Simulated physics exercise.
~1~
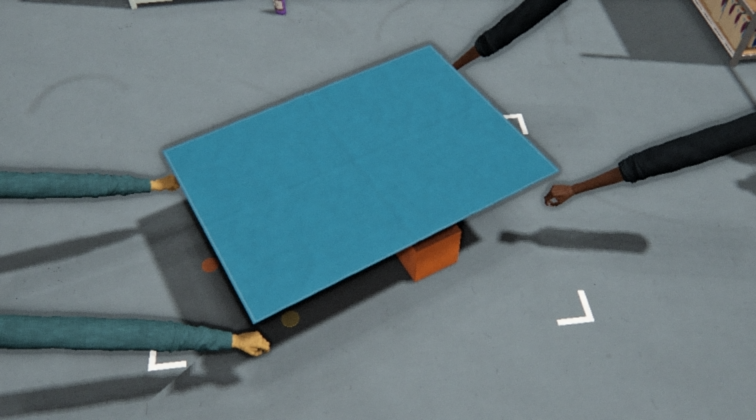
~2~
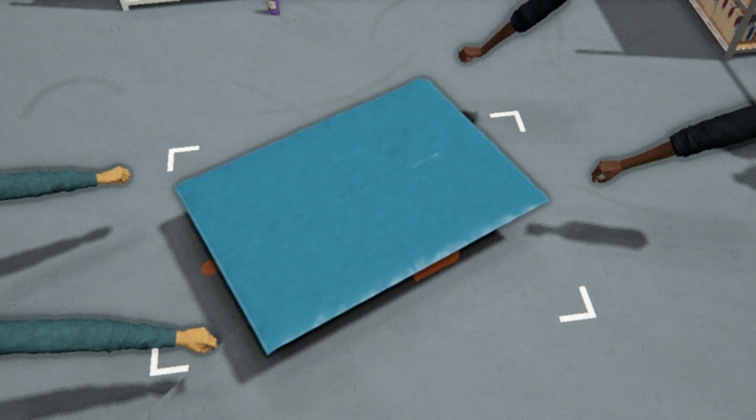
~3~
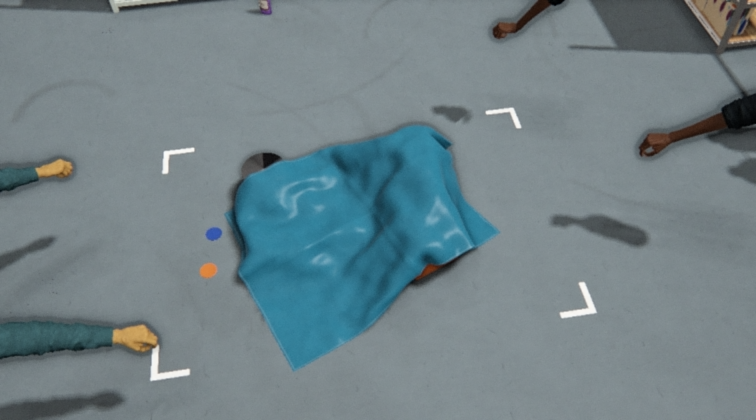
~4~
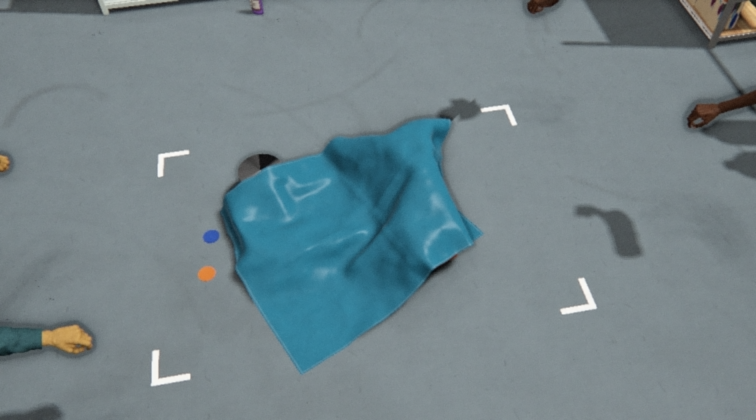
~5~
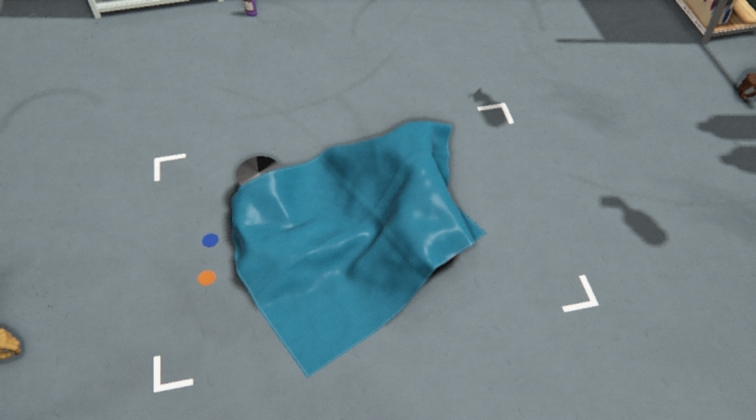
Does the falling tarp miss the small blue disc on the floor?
Yes, the tarp misses it. The blue disc is left in the open on the floor, just to the left of the crumpled cloth.
